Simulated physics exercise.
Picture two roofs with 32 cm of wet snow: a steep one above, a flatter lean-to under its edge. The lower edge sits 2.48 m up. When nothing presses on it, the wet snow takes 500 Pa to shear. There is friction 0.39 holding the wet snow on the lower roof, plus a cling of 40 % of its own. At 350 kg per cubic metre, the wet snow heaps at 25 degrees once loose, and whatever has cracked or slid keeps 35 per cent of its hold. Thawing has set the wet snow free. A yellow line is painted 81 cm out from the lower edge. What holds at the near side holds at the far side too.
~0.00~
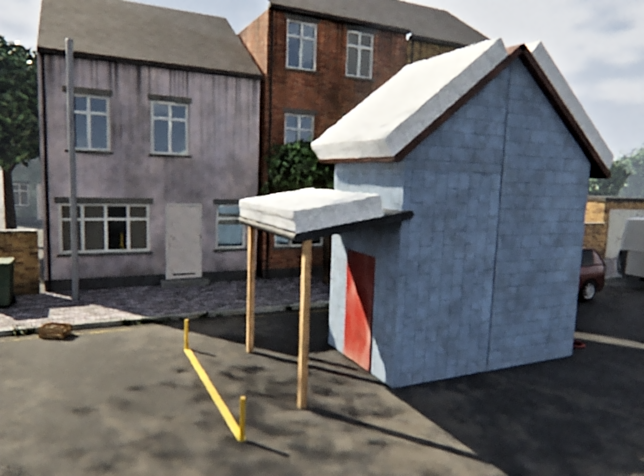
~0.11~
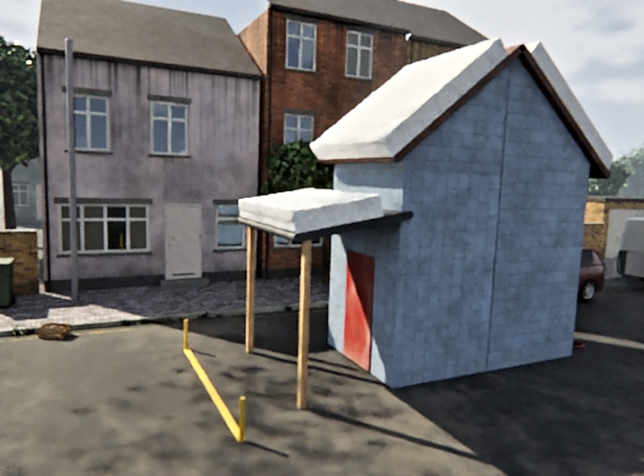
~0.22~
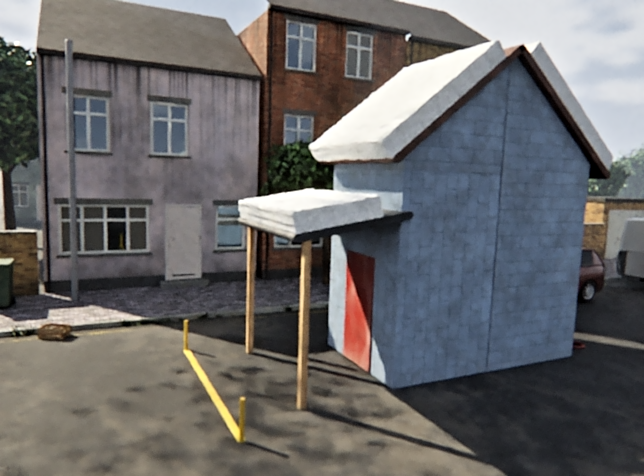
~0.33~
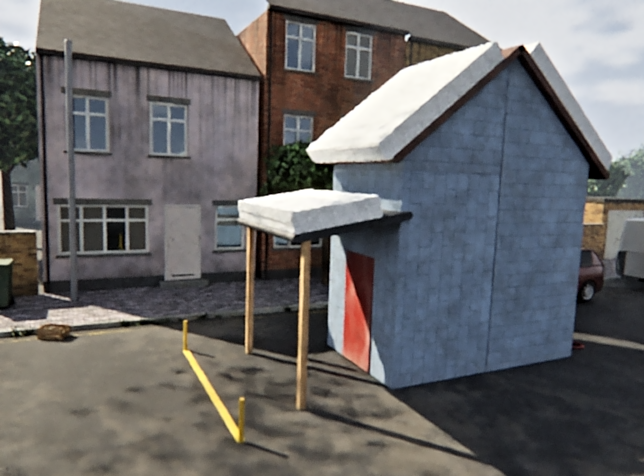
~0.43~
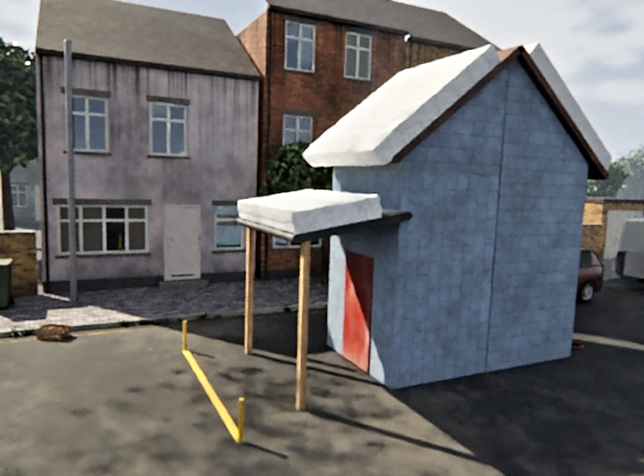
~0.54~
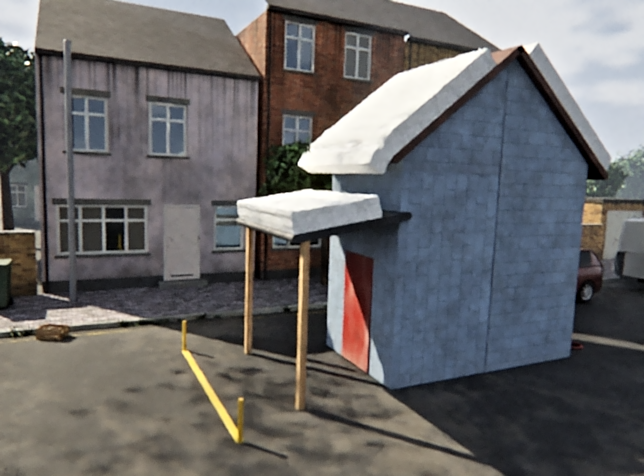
To begin with, thick white snow covers the steep roof of a blue building and the flatter lean-to beside its red door, near a yellow line. The upper snow then slides slightly down to the left, creeping past the roof's edge, and its surface looks rougher by the end.
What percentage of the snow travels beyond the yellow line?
About 26 %.
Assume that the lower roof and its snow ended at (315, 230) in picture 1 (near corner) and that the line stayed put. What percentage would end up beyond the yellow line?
That would be roughly 40 percent.
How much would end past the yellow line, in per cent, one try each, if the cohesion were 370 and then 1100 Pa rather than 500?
Going in order, it's 35 % and then 6 %.
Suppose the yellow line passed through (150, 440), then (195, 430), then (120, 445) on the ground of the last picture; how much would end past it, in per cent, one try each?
First try 5 per cent, second 16 per cent, third 2 per cent.
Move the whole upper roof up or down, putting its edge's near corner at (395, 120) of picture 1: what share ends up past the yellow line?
It would then be around 50 percent.
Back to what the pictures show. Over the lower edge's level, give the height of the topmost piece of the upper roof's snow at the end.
0.8 m, give or take.
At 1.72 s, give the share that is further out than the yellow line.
About 0 %.
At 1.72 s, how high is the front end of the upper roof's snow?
Somewhere around 2.8 metres, I'd say.
After 1.08 s, none is below the lower edge and 0 % is past the line.
After 1.72 s, none is below the lower edge and 0 % is past the line.
After 2.36 s, 26 % is below the lower edge and 8 % is past the line.
After 3.00 s, 42 % is below the lower edge and 23 % is past the line.
After 4.30 s, 46 % is below the lower edge and 26 % is past the line.
